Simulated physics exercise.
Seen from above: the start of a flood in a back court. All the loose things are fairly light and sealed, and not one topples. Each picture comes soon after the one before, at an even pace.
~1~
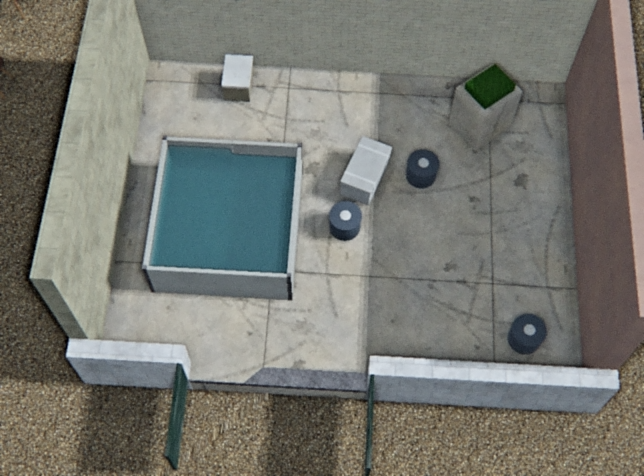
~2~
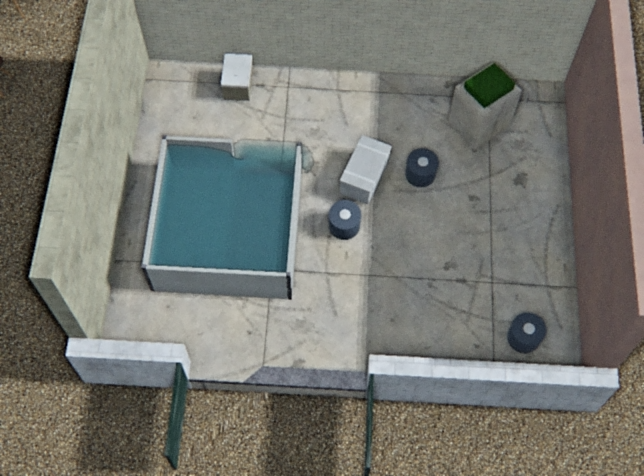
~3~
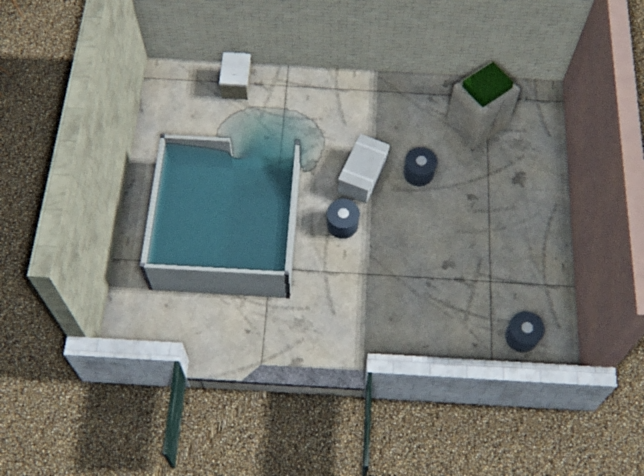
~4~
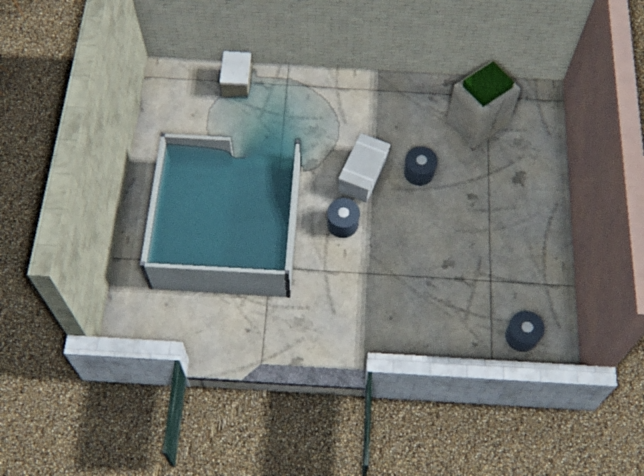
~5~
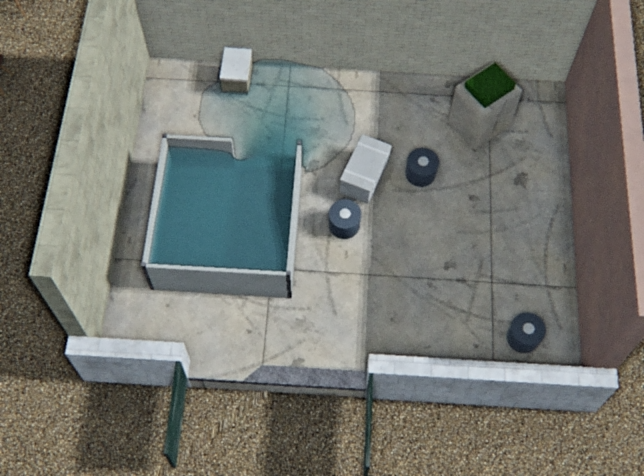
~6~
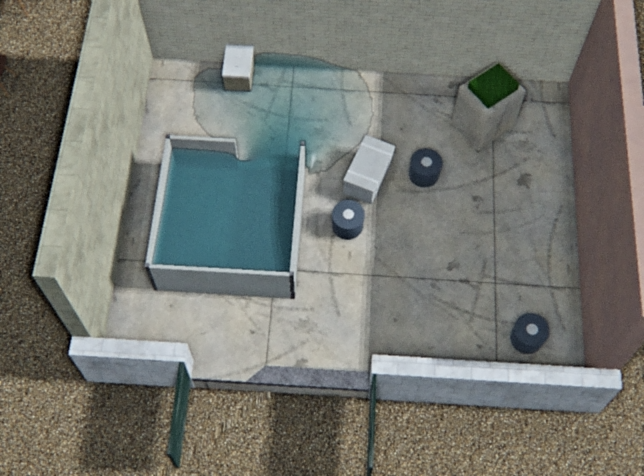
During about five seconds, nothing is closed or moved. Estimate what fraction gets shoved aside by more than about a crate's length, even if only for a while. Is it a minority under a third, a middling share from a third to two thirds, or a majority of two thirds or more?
Counting the far movers, it's low - under a third.
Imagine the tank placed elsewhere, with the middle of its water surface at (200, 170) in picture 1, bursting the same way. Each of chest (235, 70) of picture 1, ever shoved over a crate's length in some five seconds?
Went the full distance.
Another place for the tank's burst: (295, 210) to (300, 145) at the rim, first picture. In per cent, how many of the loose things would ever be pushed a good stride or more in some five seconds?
Roughly 80 percent.
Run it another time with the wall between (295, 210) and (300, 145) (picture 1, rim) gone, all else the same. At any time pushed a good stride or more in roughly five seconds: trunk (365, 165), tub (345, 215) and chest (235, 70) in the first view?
Listed in turn, ends up that far off, ends up that far off, never travels that far.
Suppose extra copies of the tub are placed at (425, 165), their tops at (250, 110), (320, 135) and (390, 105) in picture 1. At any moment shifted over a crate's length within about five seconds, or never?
Copy by copy, in order: Relocated, relocated, relocated.
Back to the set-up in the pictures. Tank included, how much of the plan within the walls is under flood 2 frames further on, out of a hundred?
I'd put it at some 30 per cent.
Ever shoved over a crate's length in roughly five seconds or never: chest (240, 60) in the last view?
My reading: Displaced that much.
A moment on, 0 of 5 are well off their spots; 1 afloat.
Next, 1 of 5 are well off their spots; 0 afloat.
Later, 1 of 5 are well off their spots; 1 afloat.
In the end, 0 of 5 are well off their spots, and 1 have been at some point; 2 afloat.
